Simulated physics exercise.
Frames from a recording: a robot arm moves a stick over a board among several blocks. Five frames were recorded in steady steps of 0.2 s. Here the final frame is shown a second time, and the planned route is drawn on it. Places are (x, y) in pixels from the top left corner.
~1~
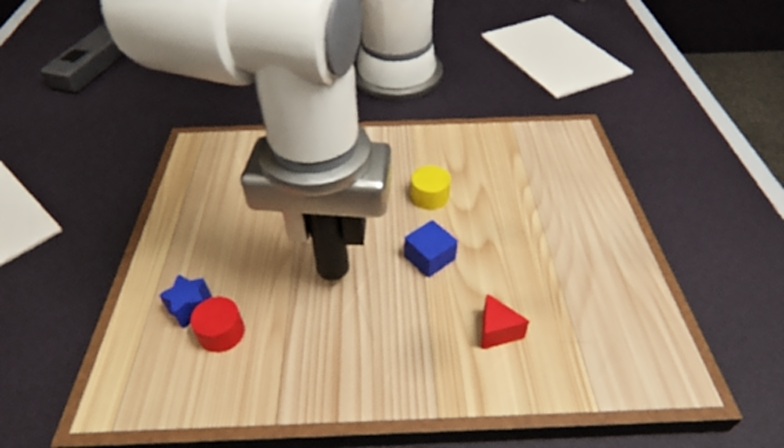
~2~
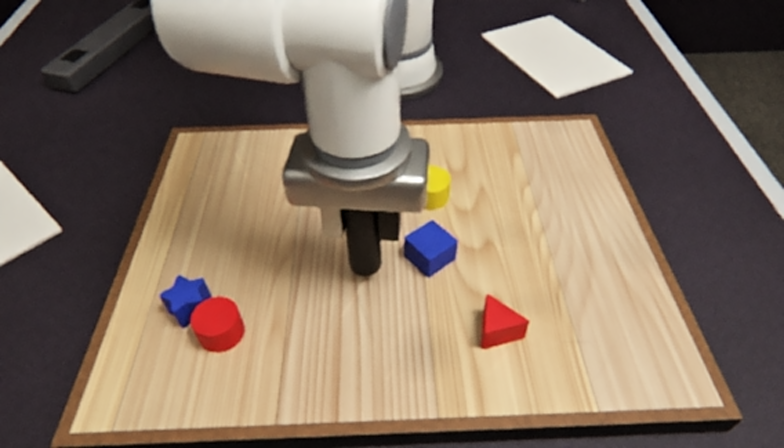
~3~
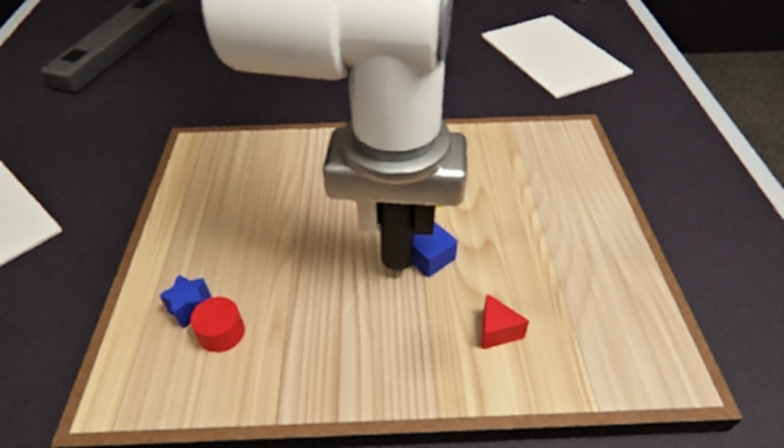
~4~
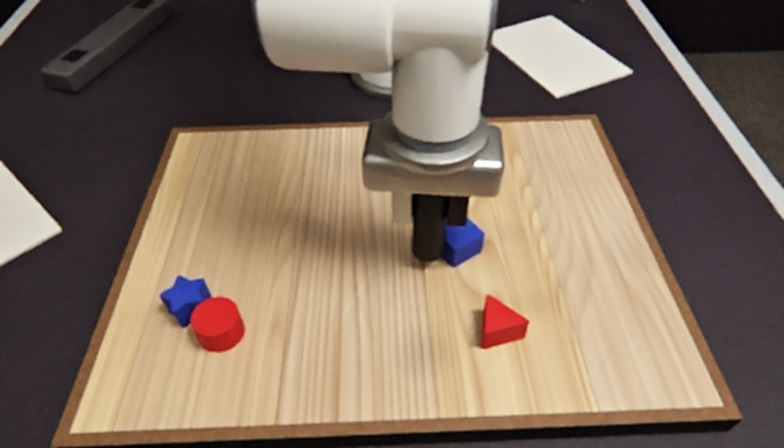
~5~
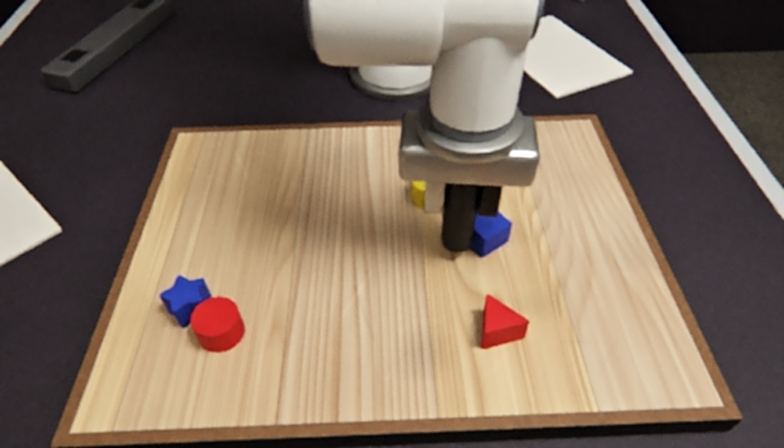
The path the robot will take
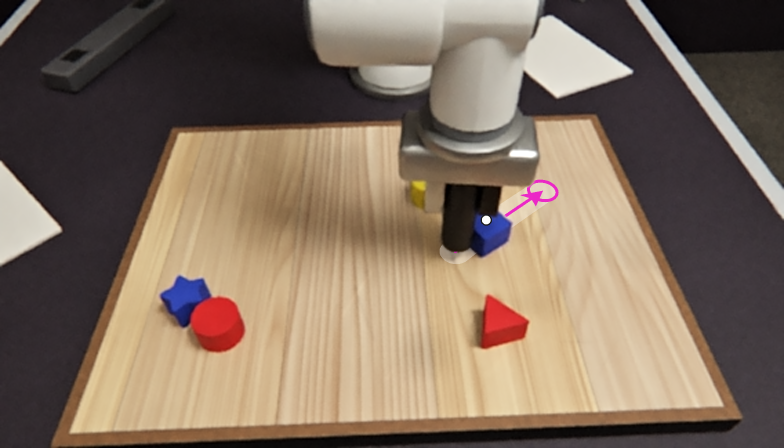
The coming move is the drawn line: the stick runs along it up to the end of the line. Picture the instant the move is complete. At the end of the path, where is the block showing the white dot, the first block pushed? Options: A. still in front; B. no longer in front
Correct choice: B.
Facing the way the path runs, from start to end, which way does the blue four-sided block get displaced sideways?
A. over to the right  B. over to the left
A (over to the right)
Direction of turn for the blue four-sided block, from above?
It goes round the way clock hands do.
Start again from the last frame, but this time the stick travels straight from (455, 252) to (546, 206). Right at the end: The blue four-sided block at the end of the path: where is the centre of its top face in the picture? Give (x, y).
At roughly (582, 183).
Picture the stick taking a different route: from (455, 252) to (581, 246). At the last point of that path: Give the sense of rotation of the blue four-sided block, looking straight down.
Spins counterclockwise.
Path on the board, from (455, 252) to (543, 191); the dot is on the blue four-sided block.
The first path, step by step. One third of the way, stick at (488, 219); blue four-sided block at (521, 204), turned 25° clockwise.
Two thirds of the way, stick at (518, 199); blue four-sided block at (554, 194), turned 55° clockwise.
At the end, stick at (545, 181); yellow disc in place; blue four-sided block at (570, 193), turned 80° clockwise.
